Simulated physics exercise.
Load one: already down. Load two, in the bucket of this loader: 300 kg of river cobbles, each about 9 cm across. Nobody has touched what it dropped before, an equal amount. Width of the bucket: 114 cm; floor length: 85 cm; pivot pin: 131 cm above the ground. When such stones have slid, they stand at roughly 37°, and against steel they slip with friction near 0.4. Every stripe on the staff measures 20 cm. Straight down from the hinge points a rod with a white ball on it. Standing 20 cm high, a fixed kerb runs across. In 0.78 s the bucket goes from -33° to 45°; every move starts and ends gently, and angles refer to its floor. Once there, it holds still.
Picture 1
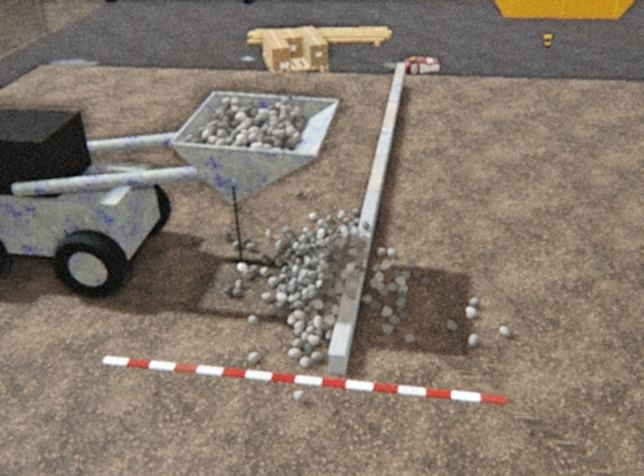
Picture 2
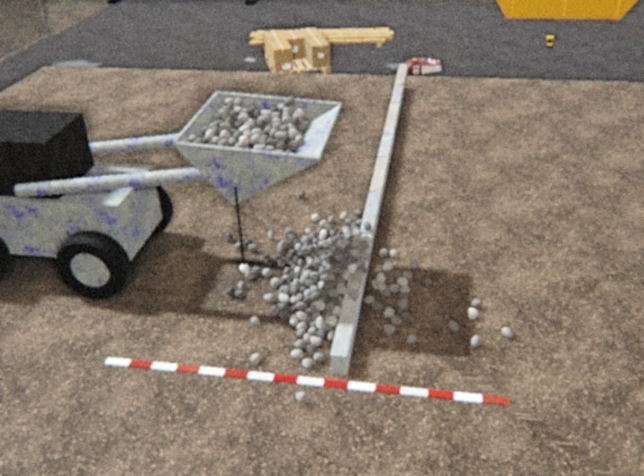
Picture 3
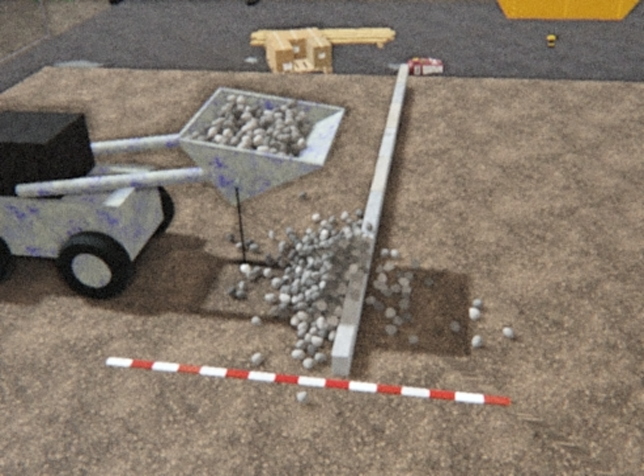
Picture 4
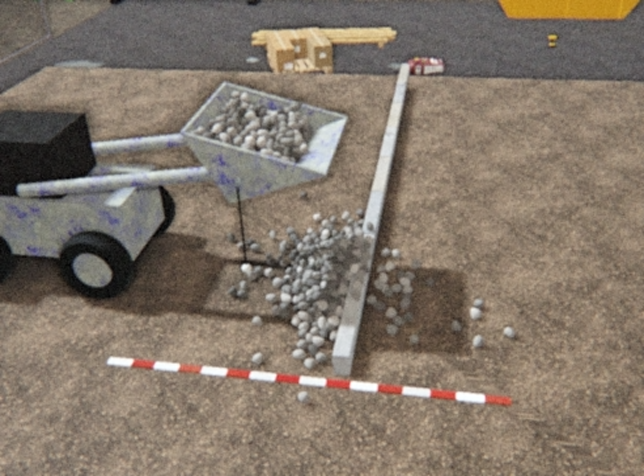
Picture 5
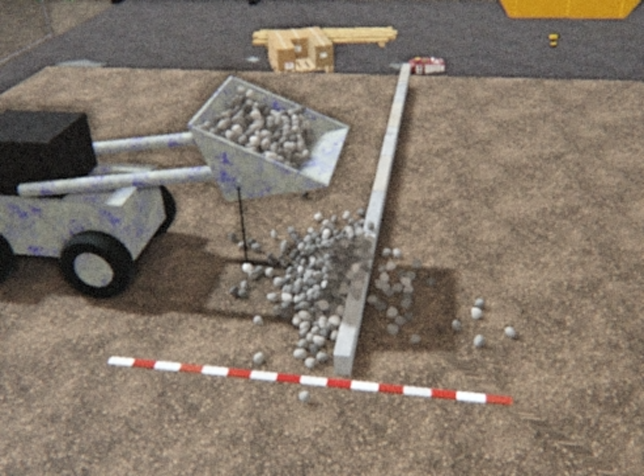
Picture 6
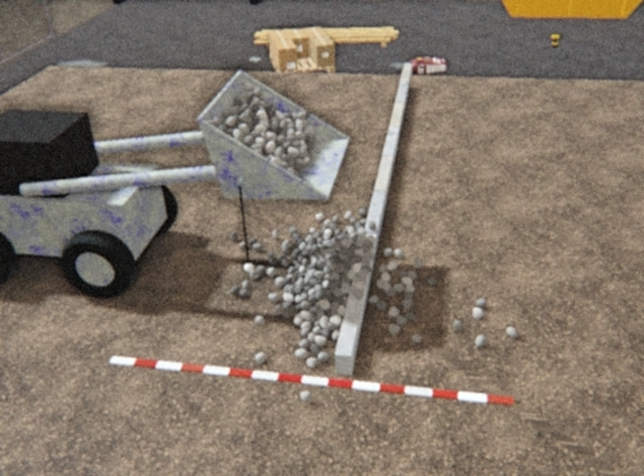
At the start, a small loader on the left holds a bucket of grey stones, tilted back, above a stone pile lying mostly left of a long kerb. The bucket then rotates forward, its front lip lowering and its rear edge rising, while the stones stay inside and the pile remains still.
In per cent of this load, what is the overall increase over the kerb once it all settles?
33 out of 100, about.
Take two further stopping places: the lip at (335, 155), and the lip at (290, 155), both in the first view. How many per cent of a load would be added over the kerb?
Around 65 and 10 percent respectively.
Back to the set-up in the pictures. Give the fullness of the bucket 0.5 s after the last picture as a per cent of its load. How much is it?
Near 70 per cent of the load is held.
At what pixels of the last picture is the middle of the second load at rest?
Middle: Approx. (344, 267) px.
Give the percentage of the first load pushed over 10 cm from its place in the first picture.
Close to 15 in a hundred of them.
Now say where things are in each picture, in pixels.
The first picture shows lip at (316, 156), floor tilted -33°, highest stones at (250, 110). The earlier load is highest near (349, 255), 26 cm above ground level, 91 % on this side of the kerb, 9 % over the kerb.
In the second picture, the bucket is at -31°, its lip at (319, 159); the top of the load is at (248, 108).
In the third picture, the bucket is at -27°, its lip at (323, 165); the top of the load is at (251, 108).
In the fourth picture, the bucket is at -20°, its lip at (326, 174); the top of the load is at (235, 106).
In the fifth picture, the bucket is at -12°, its lip at (328, 186); the top of the load is at (241, 102).
The sixth picture shows lip at (328, 198), floor tilted -3°, highest stones at (245, 99).
Then, 0.2 s after the last picture the floor is at 32°; in per cent of one load, 100 in the bucket, 91 on this side of the kerb, 9 over the kerb; the foremost stones are at (459, 311).
Then, 0.5 s after the last picture the floor is at 45°; in per cent of one load, 70 in the bucket, 121 on this side of the kerb, 9 over the kerb; the foremost stones are at (459, 311).
Then, 0.9 s after the last picture the floor is at 45°; in per cent of one load, 7 in the bucket, 168 on this side of the kerb, 24 over the kerb; the foremost stones are at (459, 313).
Then, 3.5 s after the last picture the floor is at 45°; in per cent of one load, 0 in the bucket, 158 on this side of the kerb, 42 over the kerb; the foremost stones are at (498, 300). Net gain over the kerb, 33.
